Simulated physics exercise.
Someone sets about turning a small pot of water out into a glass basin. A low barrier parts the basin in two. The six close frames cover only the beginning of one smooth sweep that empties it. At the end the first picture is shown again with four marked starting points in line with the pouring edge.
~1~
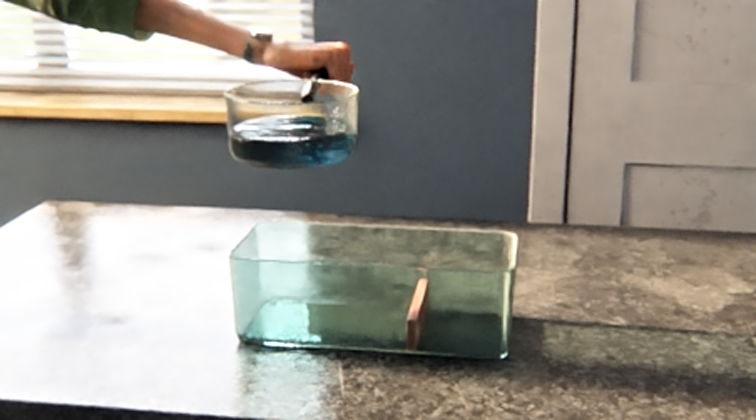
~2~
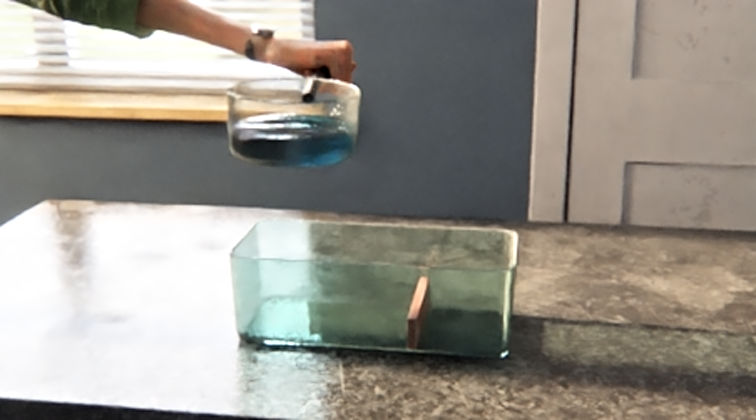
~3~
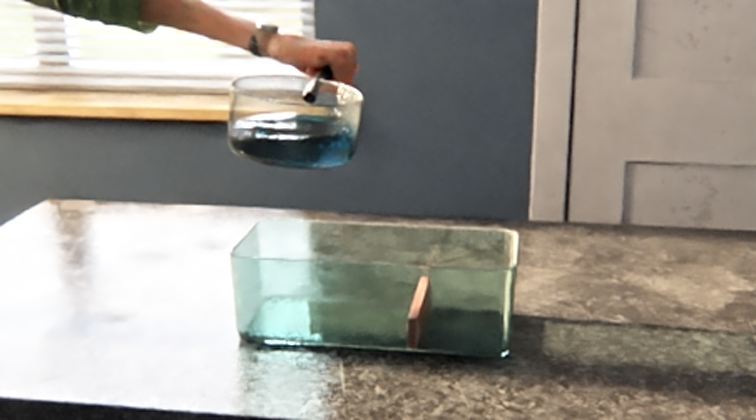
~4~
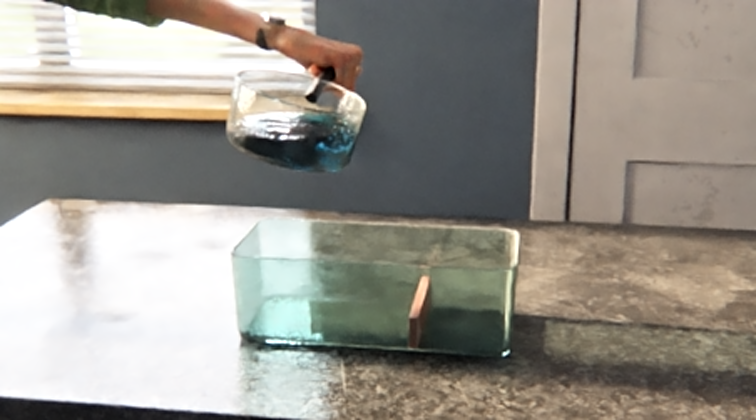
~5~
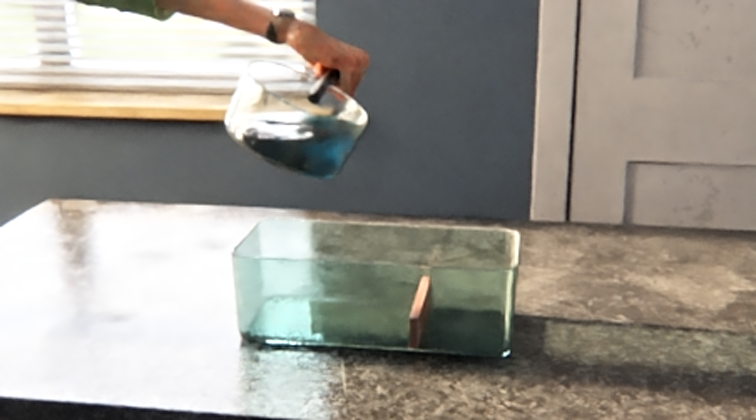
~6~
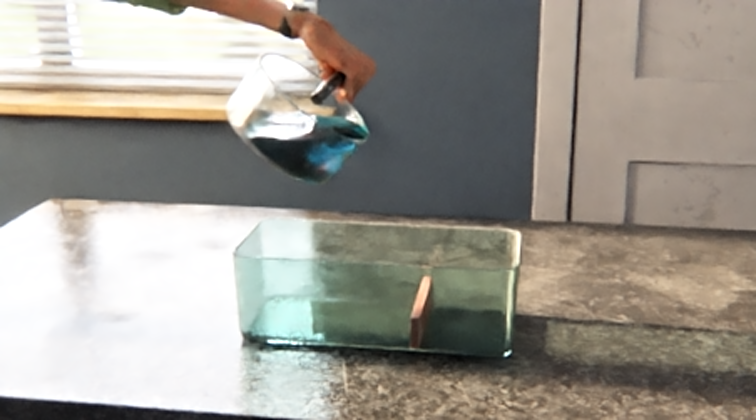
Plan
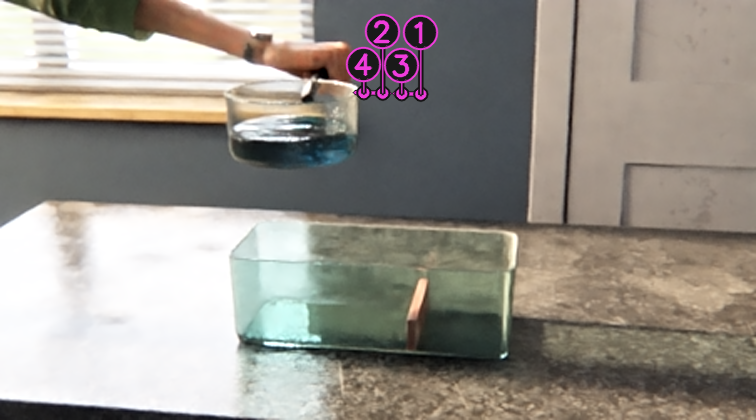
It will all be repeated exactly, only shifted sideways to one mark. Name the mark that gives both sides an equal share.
Best: 2.
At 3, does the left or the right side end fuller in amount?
More ends on the right.
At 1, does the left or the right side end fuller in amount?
The right one.
In magenta, 1 at (420, 94); 2 at (382, 93); 3 at (401, 93); 4 at (363, 92).
With 1, about 12 % ends left of the wall and 87 % right of it.
With 2, about 53 % ends left of the wall and 46 % right of it.
With 3, about 29 % ends left of the wall and 70 % right of it.
With 4, about 83 % ends left of the wall and 16 % right of it.
